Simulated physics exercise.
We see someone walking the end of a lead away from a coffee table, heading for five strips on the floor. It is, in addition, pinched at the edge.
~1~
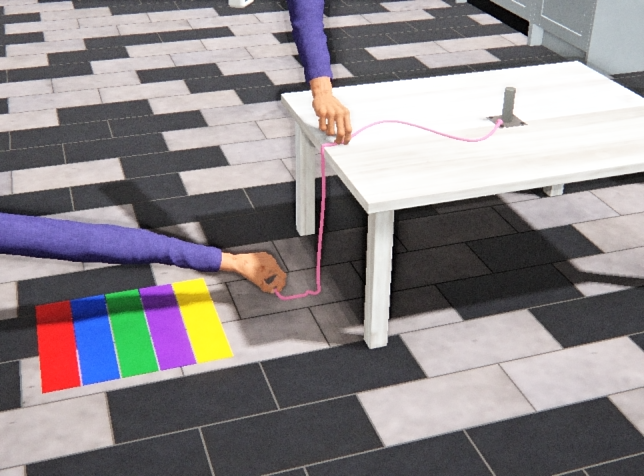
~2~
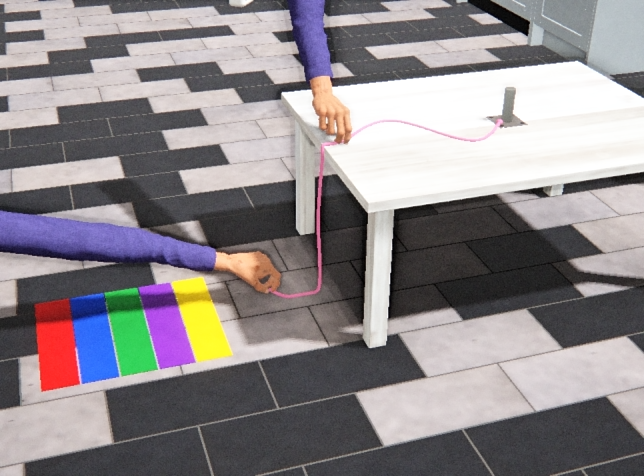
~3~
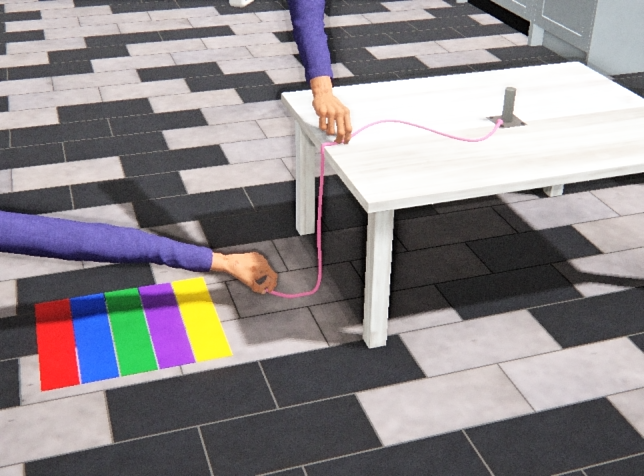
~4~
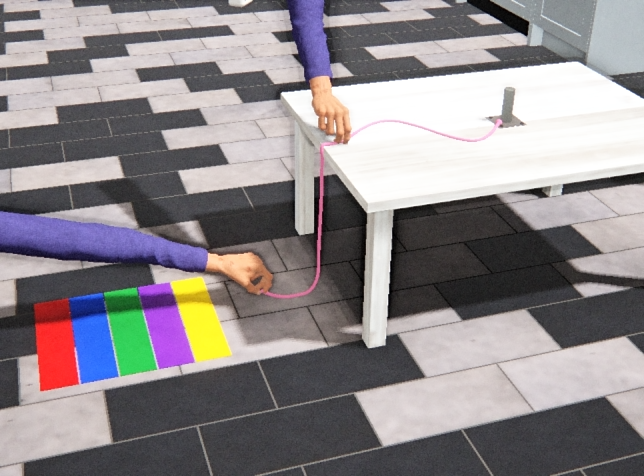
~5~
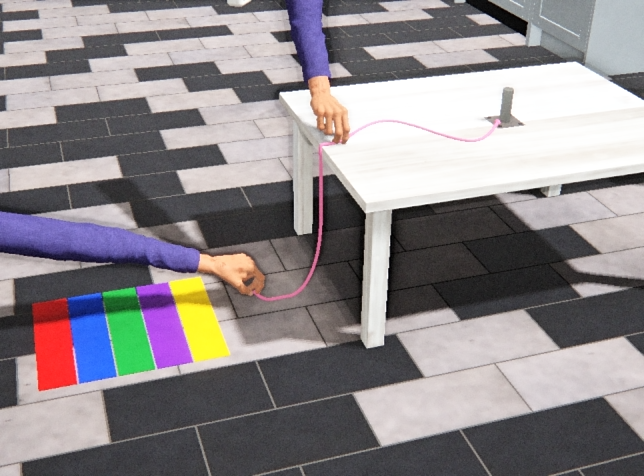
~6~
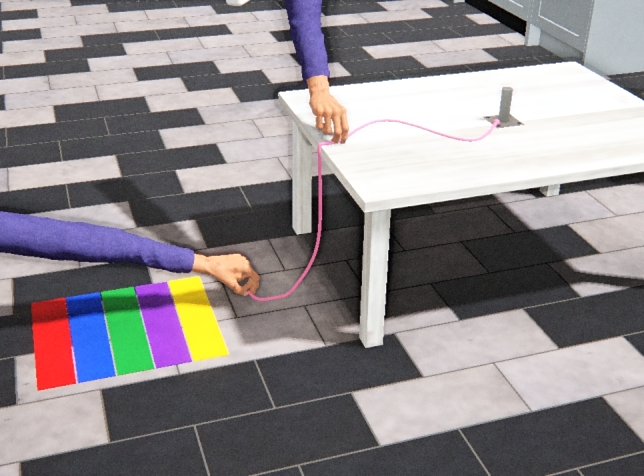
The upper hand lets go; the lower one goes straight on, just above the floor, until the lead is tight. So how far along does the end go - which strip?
Along to the blue strip.
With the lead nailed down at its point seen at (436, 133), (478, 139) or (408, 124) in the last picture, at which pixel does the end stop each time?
Per try (px, approx.): (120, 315), (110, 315), (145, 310).
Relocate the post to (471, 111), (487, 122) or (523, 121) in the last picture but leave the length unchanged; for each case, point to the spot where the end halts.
About (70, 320), (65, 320) and (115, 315).
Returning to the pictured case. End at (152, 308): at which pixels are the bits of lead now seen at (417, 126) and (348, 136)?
Near (383, 133) and (312, 169).
A little later, end near (152, 308); over purple.
Next, end near (111, 315); over green.
When it is tight, end near (87, 319); over blue. It halts on the blue strip.
